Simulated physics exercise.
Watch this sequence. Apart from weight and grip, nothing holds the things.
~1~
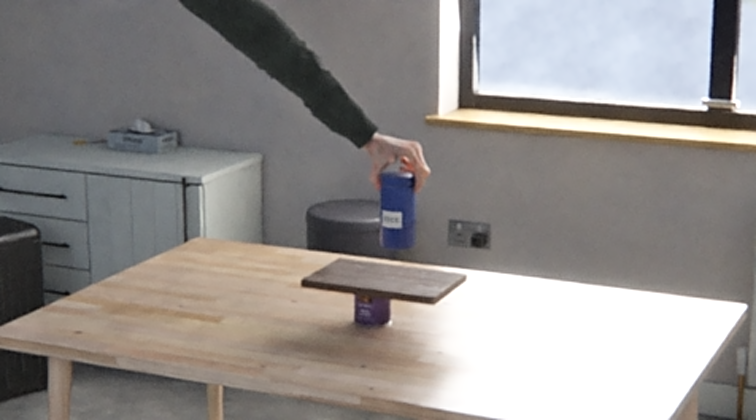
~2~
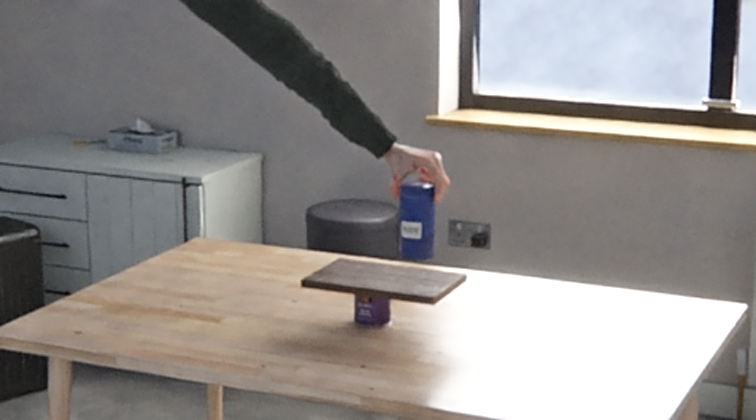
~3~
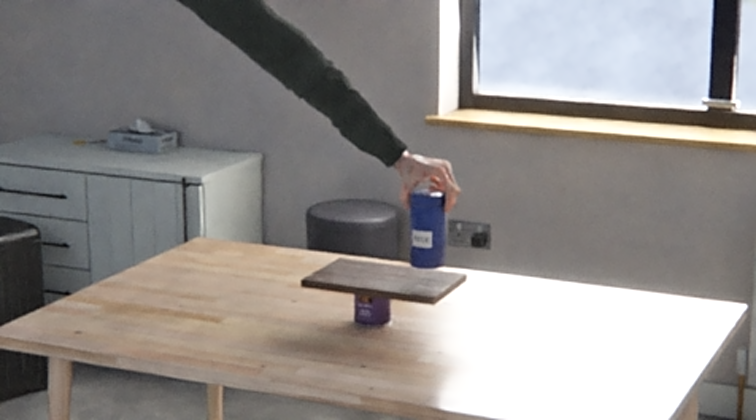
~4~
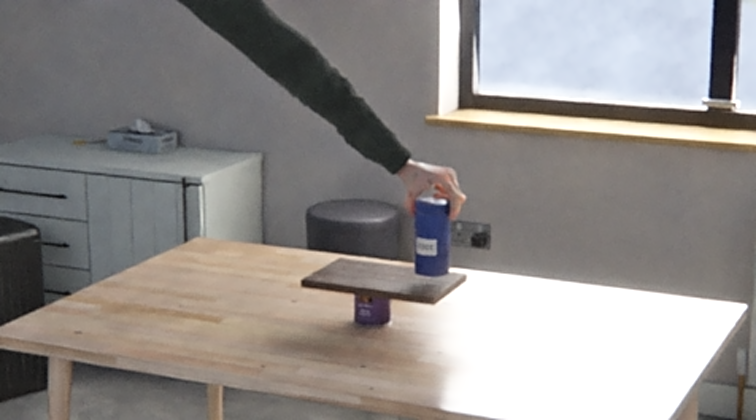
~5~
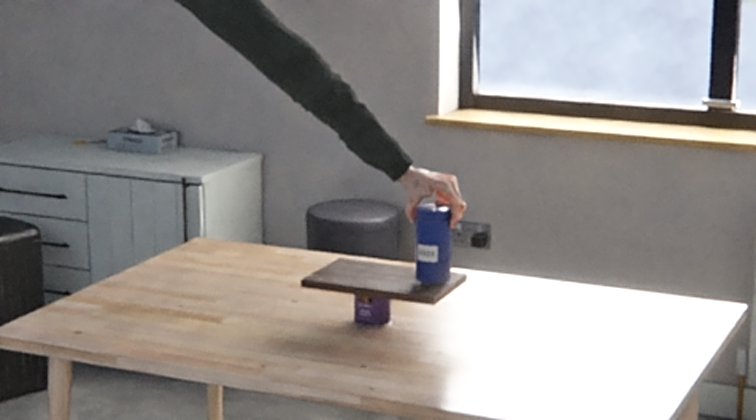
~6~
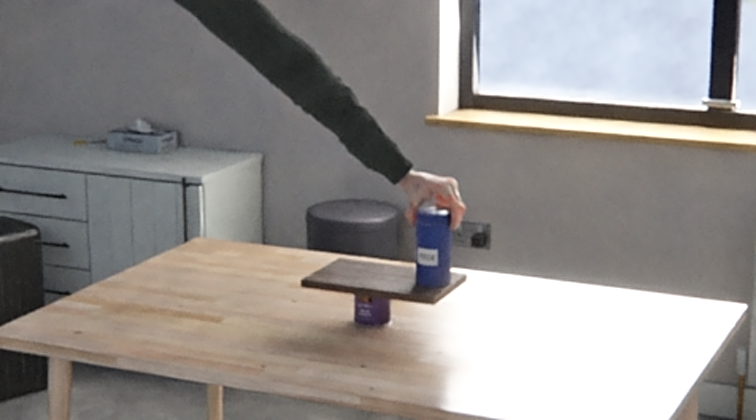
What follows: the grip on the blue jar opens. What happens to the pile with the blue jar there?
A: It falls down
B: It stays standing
The answer is A.
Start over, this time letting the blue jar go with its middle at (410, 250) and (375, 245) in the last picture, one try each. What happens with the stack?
Trial 1 - collapsed; trial 2 - stable.
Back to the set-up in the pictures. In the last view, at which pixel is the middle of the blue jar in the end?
Somewhere around (526, 328) in the last picture.
Then, 0.30 s on from there, blue jar now fallen; brown board turned 30° from how it was put.
Then, 0.40 s on from there, brown board turned 42° from how it was put.
Then, 0.50 s on from there, brown board turned 30° from how it was put.
Then, 0.70 s on from there, brown board turned 23° from how it was put.
In the end, fallen, brown board and blue jar; purple tin unmoved. At the end, from the last picture's camera, blue jar near (526, 327). The stack comes apart.
